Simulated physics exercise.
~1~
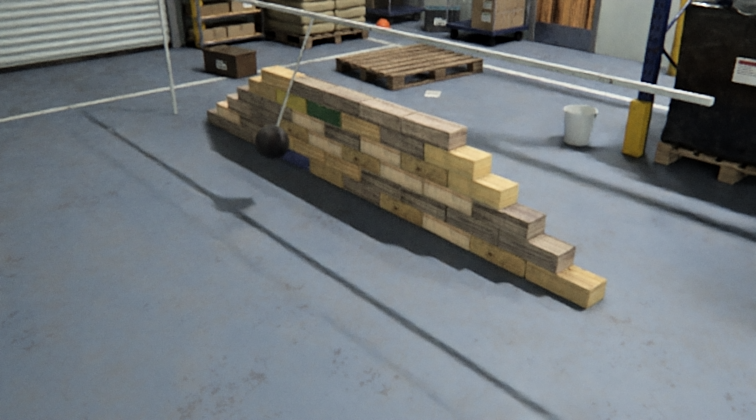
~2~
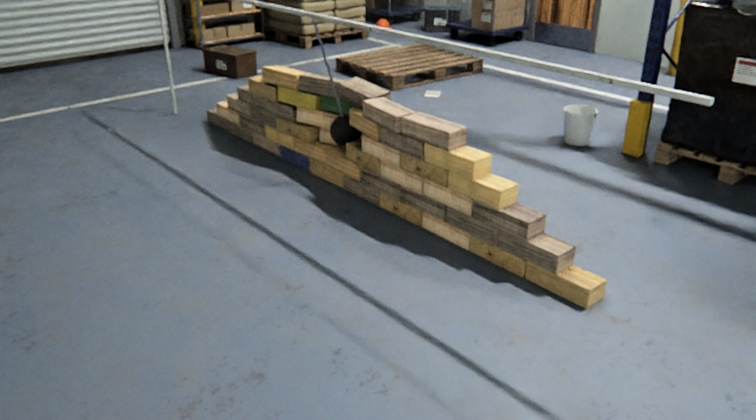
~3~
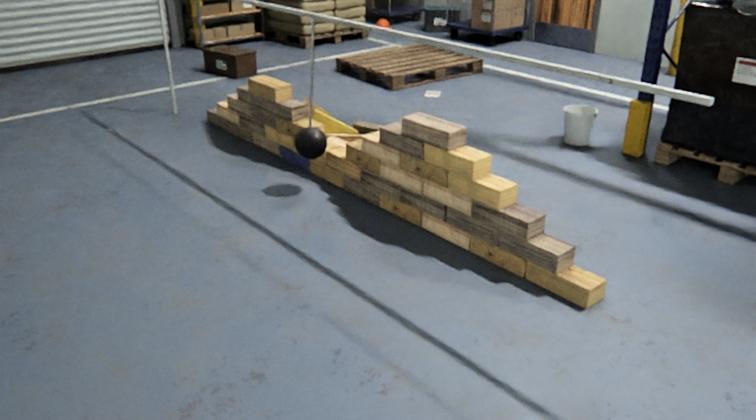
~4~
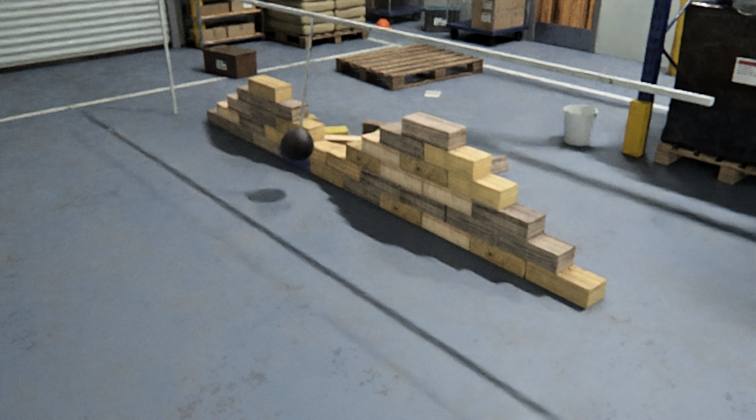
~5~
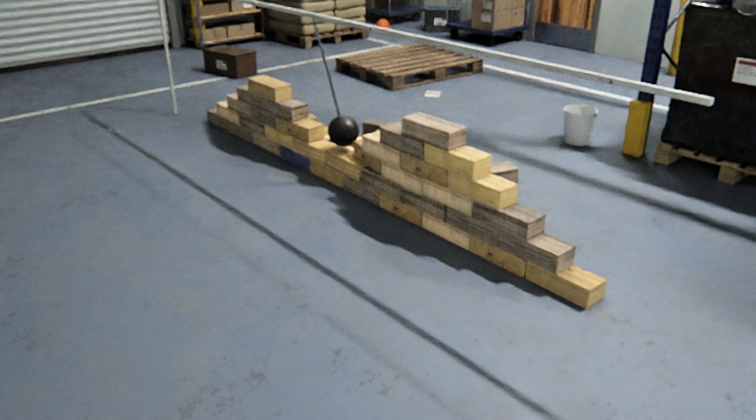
At first, a dark ball on a line hangs in front of a long stepped wall of wooden blocks, with a green block near its top and a blue one lower down. The ball swings to the right into the upper part of the wall, pushing the green block and its neighbours out of line. Several blocks then topple, opening a wide gap, as the ball comes back left. It drifts a little farther left, then swings right again over the gap. By the end, both stepped sides still stand, the blue block has not moved, and the green one is out of sight.
